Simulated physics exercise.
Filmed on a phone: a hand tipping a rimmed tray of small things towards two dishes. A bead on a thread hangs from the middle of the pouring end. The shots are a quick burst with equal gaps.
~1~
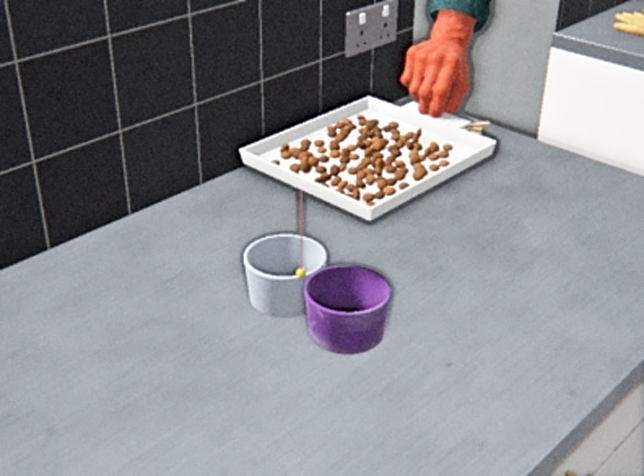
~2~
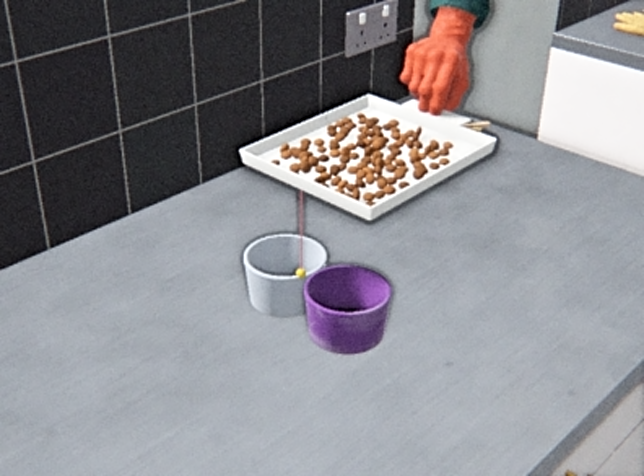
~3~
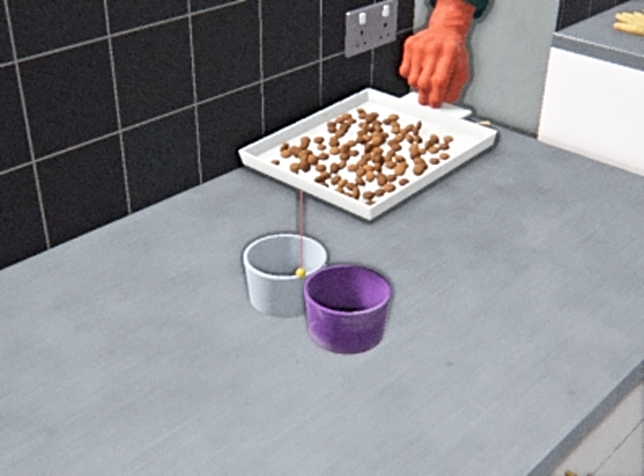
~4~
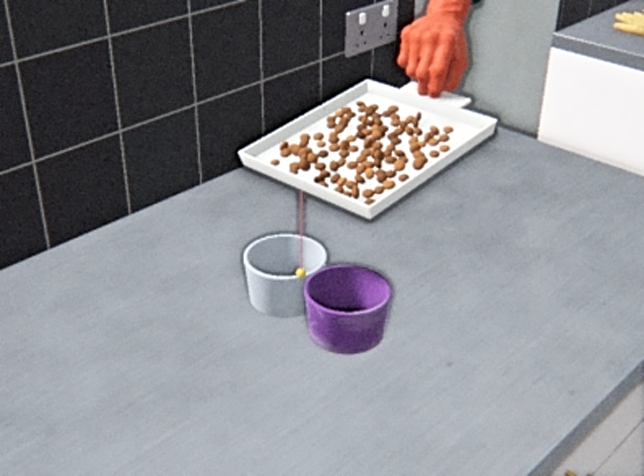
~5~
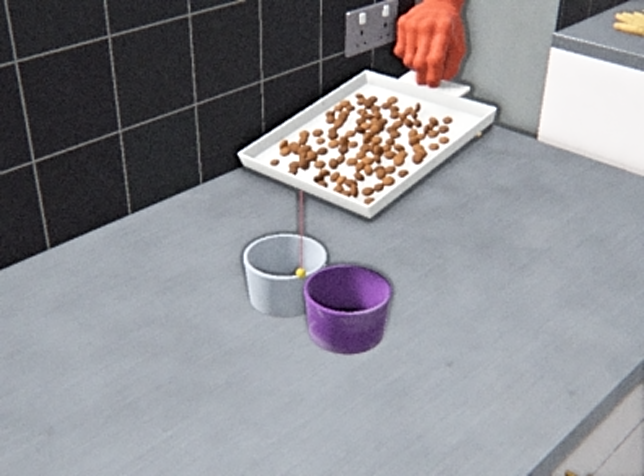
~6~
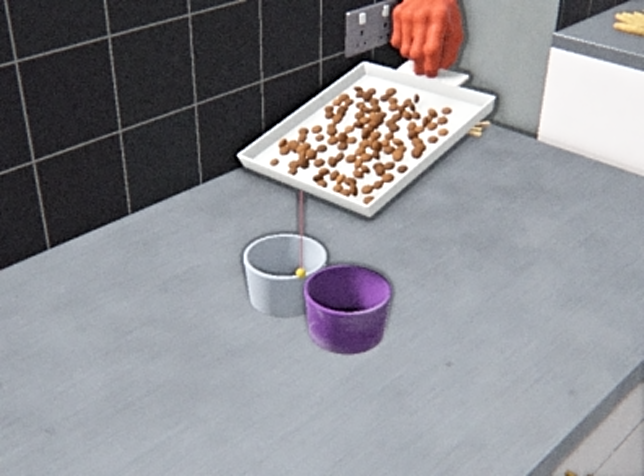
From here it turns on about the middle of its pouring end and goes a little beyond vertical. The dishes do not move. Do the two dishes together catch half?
Caught overall: Only the smaller part.
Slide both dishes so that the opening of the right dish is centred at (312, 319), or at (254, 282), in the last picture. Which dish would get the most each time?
One: The dish on the left. Two: The right dish.
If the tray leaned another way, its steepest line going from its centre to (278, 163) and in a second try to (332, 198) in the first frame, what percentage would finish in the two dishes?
The first gives 60 %, the second 0 %.
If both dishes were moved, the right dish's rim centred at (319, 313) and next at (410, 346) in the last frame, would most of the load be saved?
First the larger part, then not half.
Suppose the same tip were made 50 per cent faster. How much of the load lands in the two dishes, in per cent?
It comes to 0 per cent or so.
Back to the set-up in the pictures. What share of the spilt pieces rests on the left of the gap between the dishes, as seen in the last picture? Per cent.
Roughly 100 in a hundred.
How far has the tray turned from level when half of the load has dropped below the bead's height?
At some 95 degrees.
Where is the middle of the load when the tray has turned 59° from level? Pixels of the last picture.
Roughly at (297, 147).
Soon, tray tipped steeply; nearly all on the tray; a stray few in the air.
A while on, tray tipped right over; about a quarter on the tray; about half outside both; about a quarter in the air.
Towards the end, tray tipped past a quarter turn; all outside both.
Finally, tray tipped past a quarter turn; none in the right dish; none in the left dish; all outside both.
